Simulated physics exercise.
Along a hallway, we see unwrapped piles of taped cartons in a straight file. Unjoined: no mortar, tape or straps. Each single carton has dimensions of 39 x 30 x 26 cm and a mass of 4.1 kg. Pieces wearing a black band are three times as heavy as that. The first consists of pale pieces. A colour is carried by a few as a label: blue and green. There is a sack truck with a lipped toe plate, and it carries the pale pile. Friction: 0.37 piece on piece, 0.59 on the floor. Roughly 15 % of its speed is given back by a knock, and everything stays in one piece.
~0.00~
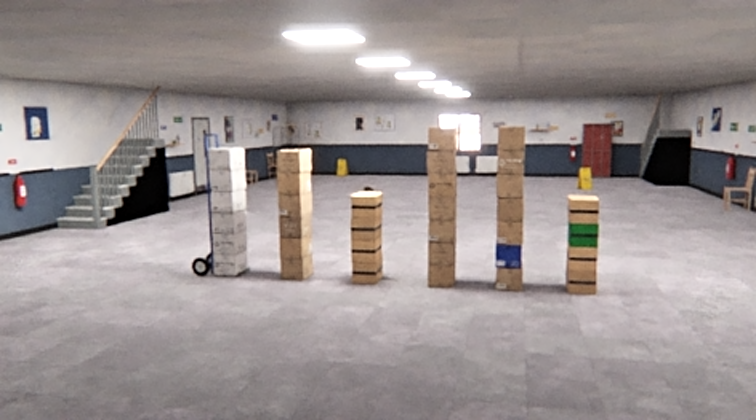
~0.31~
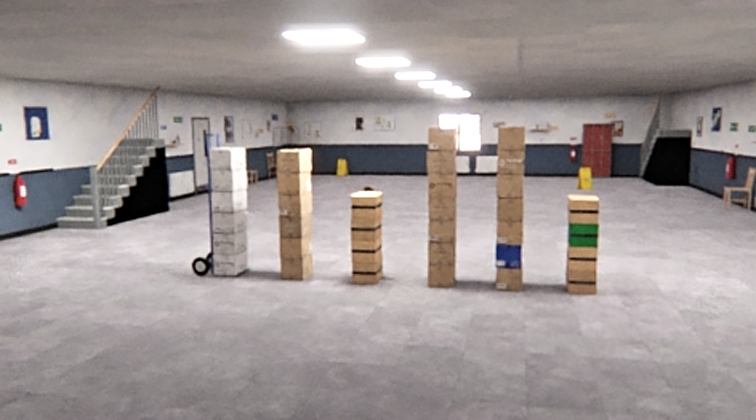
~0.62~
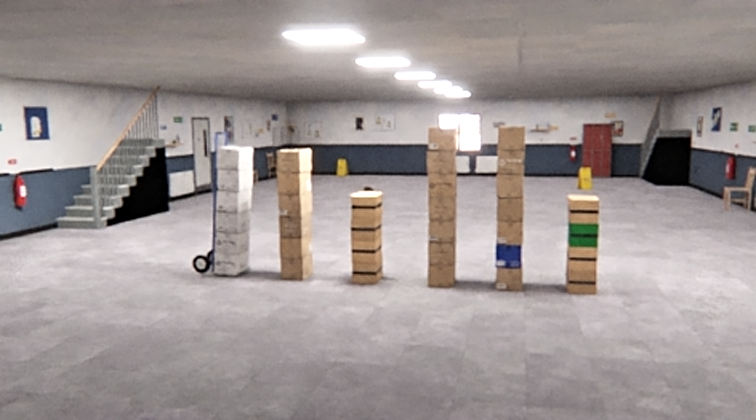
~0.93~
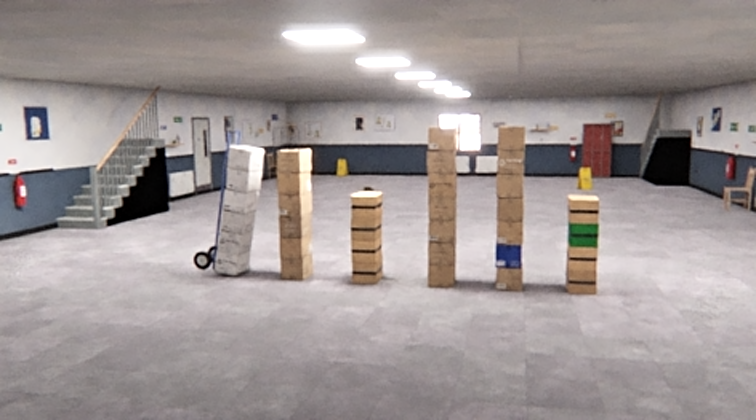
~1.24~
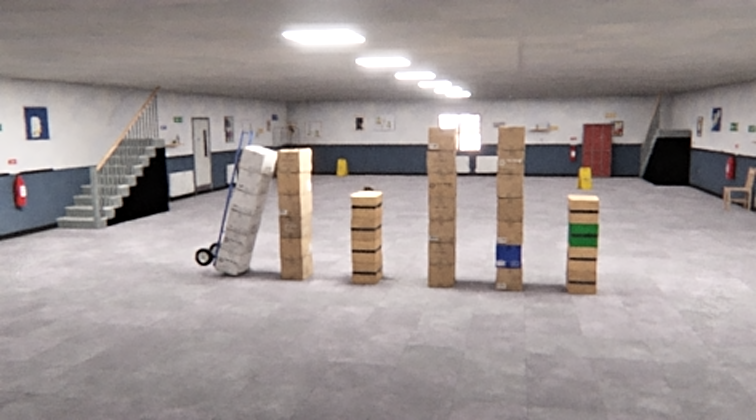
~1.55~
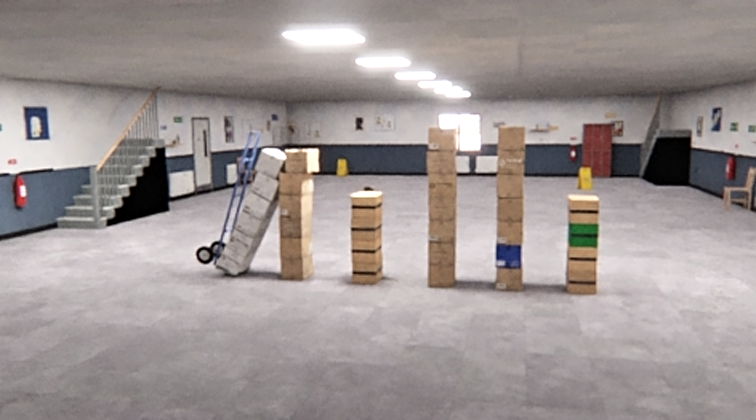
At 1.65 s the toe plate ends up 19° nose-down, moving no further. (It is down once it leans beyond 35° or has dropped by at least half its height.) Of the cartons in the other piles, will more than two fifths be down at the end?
Yes.
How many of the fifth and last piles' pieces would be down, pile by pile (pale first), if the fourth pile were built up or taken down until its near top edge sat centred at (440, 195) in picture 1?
You'd get fifth 0 and last 0.
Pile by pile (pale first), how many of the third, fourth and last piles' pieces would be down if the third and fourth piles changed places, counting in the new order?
Down per pile: Third 6, fourth 4, last 3.
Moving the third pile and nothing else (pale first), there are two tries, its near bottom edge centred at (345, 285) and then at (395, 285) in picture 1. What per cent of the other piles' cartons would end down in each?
70 and 20 %.
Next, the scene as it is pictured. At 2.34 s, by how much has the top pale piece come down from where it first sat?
About 40 cm.
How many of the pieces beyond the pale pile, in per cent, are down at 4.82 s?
By then 80 %.
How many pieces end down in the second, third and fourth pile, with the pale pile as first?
By pile: Second 5, third 3, fourth 6.
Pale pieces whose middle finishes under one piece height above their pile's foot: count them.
For the pale pieces, I get 2.
Around 2.34 s, 6 of the pale pile down; 4 of the 28 other cartons down.
Around 3.50 s, 6 of the pale pile down; 8 of the 28 other cartons down.
Around 4.82 s, 6 of the pale pile down; 23 of the 28 other cartons down; blue carton tipped 50°; green carton tipped 39°, 12 cm lower.
Finally (7.0 s), 6 of the pale pile down; 23 of the 28 other cartons down; green carton upside down; blue carton tipped 51°. That is 82 per cent. Seen by the last camera, middles, green carton near (693, 283), blue carton near (520, 248).
